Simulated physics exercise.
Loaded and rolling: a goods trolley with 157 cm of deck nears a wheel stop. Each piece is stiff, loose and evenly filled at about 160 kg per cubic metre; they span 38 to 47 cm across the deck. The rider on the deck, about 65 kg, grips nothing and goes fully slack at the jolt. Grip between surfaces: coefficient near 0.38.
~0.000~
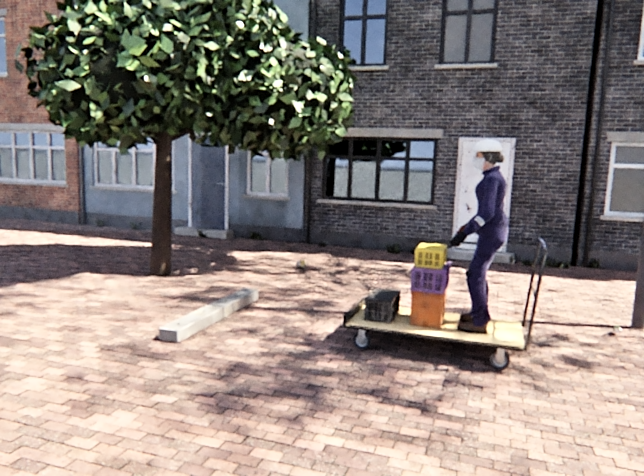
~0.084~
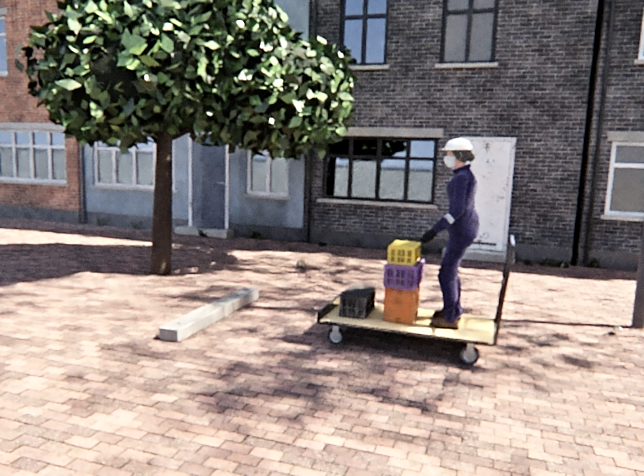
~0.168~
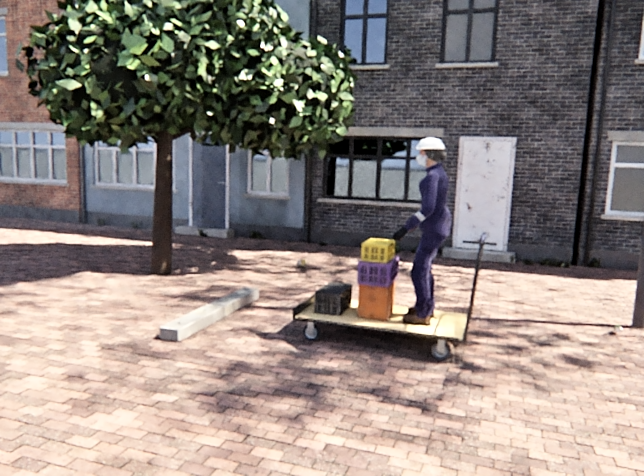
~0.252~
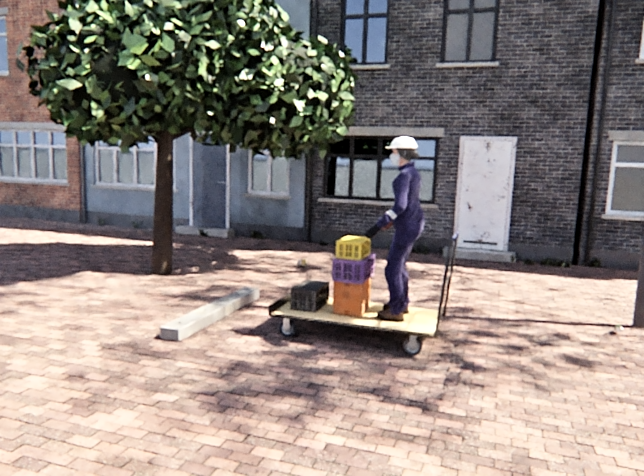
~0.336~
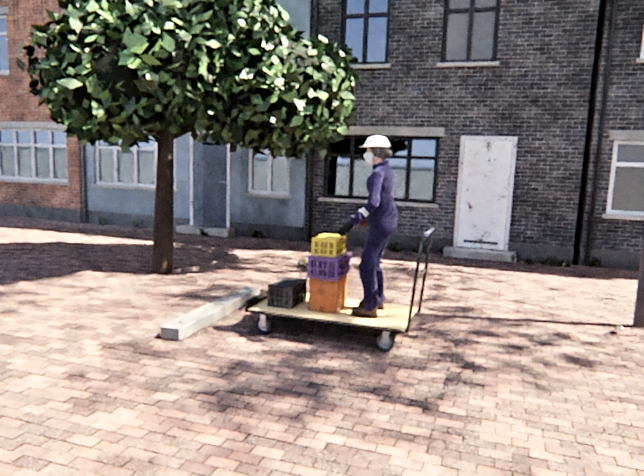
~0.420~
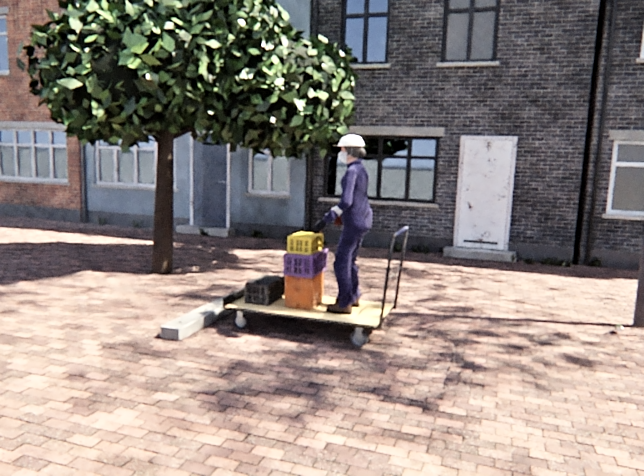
A flat goods trolley carrying a dark crate, a stack of orange, purple and yellow crates, and a rider in dark blue overalls and a white helmet rolls left across sunlit brick paving. The rider stands with a hand by the top crate as the deck draws close to a pale block near the tree.
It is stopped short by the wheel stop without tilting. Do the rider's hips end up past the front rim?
Yes, my bet is it gets over the edge.
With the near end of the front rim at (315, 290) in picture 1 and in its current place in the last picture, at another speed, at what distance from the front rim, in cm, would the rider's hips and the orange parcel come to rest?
Hips 60 behind, orange 40 behind.
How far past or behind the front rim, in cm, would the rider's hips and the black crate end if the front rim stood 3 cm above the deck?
In that case the hips stop 60 cm beyond the rim and the black item 50 cm beyond it.
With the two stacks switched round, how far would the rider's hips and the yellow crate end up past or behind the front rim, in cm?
Hips 150 past, yellow 260 past.
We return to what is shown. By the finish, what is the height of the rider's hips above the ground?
Around 10 centimetres up.
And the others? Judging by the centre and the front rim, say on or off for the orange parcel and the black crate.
End result - orange: Stays; black: Stays.
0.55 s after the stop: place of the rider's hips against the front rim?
Roughly 20 cm short of the front rim.
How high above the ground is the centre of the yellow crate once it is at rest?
Close to 10 cm above the ground.
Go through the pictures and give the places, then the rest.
In the first picture, hips (491, 236), purple crate (431, 276), rim corner (344, 324); 155 cm still to roll.
In the second picture, hips (462, 233), purple crate (405, 273), rim corner (319, 319); 130 cm still to roll.
In the third picture, hips (434, 231), purple crate (379, 270), rim corner (294, 316); 104 cm still to roll.
In the fourth picture, hips (408, 228), purple crate (354, 267), rim corner (270, 312); 78 cm still to roll.
In the fifth picture, hips (382, 226), purple crate (330, 264), rim corner (247, 309); 52 cm still to roll.
In the sixth picture, hips (356, 224), purple crate (306, 262), rim corner (224, 306); 27 cm still to roll. Speed about 3.1 m/s.
Impact comes at 0.51 s.
After 0.76 s the rider's hips are 58 cm behind the rim, near (268, 233) in the last picture's view.
After 1.06 s the rider's hips are 18 cm behind the rim, near (234, 259) in the last picture's view.
After 1.51 s the rider's hips are 23 cm past the rim, near (200, 281) in the last picture's view.
When all is still (3.0 s), past the rim, yellow crate, purple crate and the rider's hips; behind it, black crate and orange parcel.
